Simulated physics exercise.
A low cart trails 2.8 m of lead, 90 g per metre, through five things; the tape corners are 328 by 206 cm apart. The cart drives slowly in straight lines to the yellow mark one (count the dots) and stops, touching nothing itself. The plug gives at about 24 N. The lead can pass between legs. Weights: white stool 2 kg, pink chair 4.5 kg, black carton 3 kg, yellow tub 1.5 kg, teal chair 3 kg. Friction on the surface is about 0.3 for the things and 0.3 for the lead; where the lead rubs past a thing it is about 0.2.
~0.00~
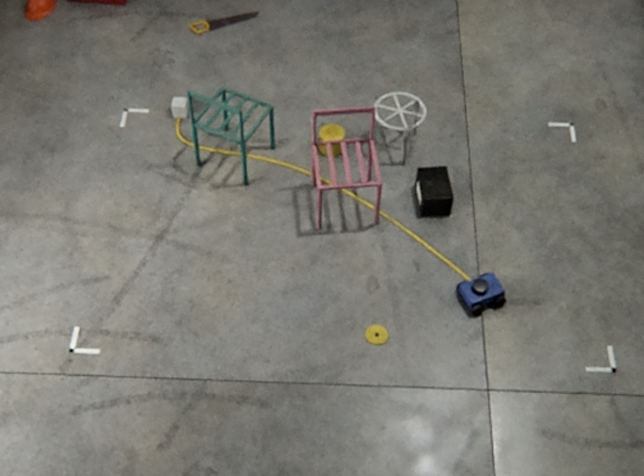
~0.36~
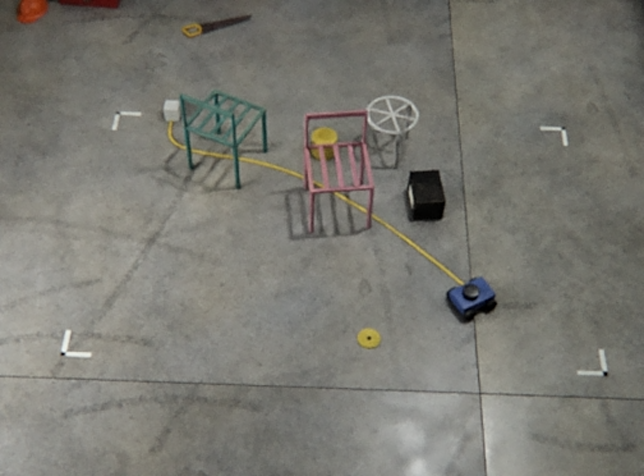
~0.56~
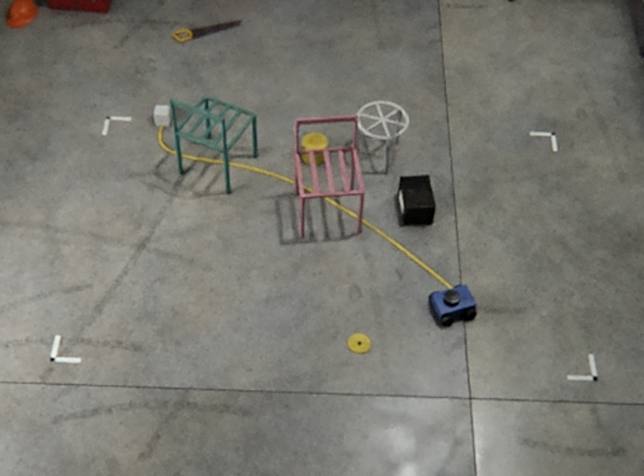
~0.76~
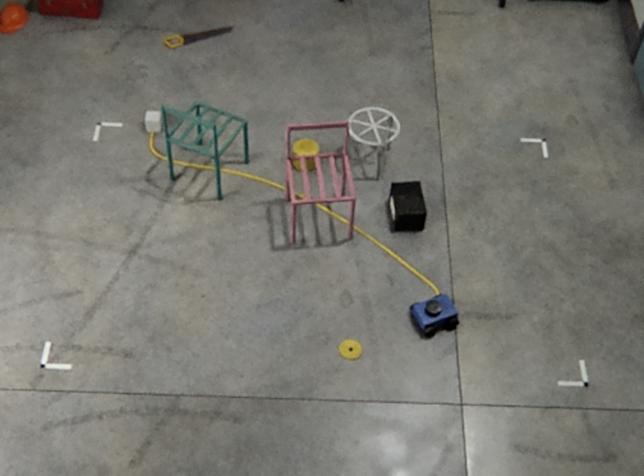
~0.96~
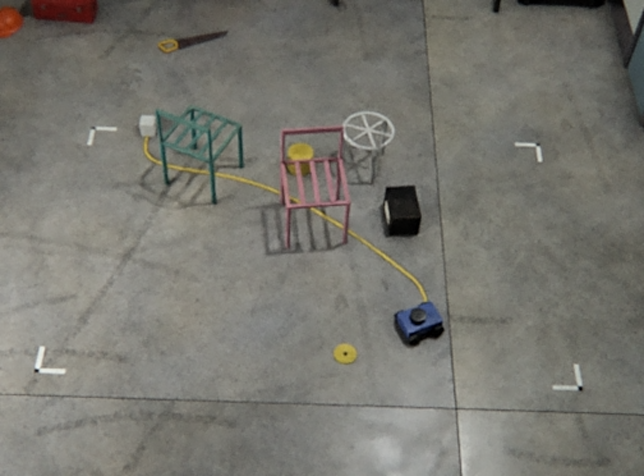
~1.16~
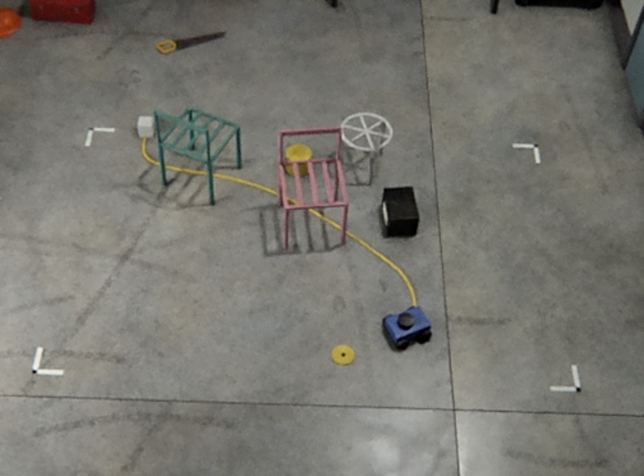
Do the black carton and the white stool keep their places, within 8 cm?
The black carton hardly stirs, the white stool keeps its place.
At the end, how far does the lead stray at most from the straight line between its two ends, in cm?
Some 60 cm.
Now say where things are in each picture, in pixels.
In the first picture, shows, black carton (435, 182); white stool (400, 110); marks (377, 335); lead runs through (452, 266); cart (487, 294).
In the second picture, shows, lead runs through (444, 269); cart (477, 299).
In the third picture, shows, lead runs through (435, 274); cart (459, 306).
In the fourth picture, shows, lead runs through (426, 280); cart (441, 315).
In the fifth picture, shows, lead runs through (419, 286); cart (426, 323).
In the sixth picture, shows, black carton (402, 202); white stool (367, 130); lead runs through (411, 290); cart (414, 328).
By 1.6 s, cart at (393, 335), lead slack at the fixed end; nothing else has moved.
By 2.0 s, cart at (373, 343), lead slack at the fixed end; nothing else has moved.
By 2.4 s, cart at (351, 350), lead slack at the fixed end; nothing else has moved.
By 2.8 s, cart at (343, 353), lead slack at the fixed end; nothing else has moved.
By 3.2 s, cart at (343, 353), lead slack at the fixed end; black carton 0 cm off its start at (401, 202), white stool 0 cm off its start at (367, 130).
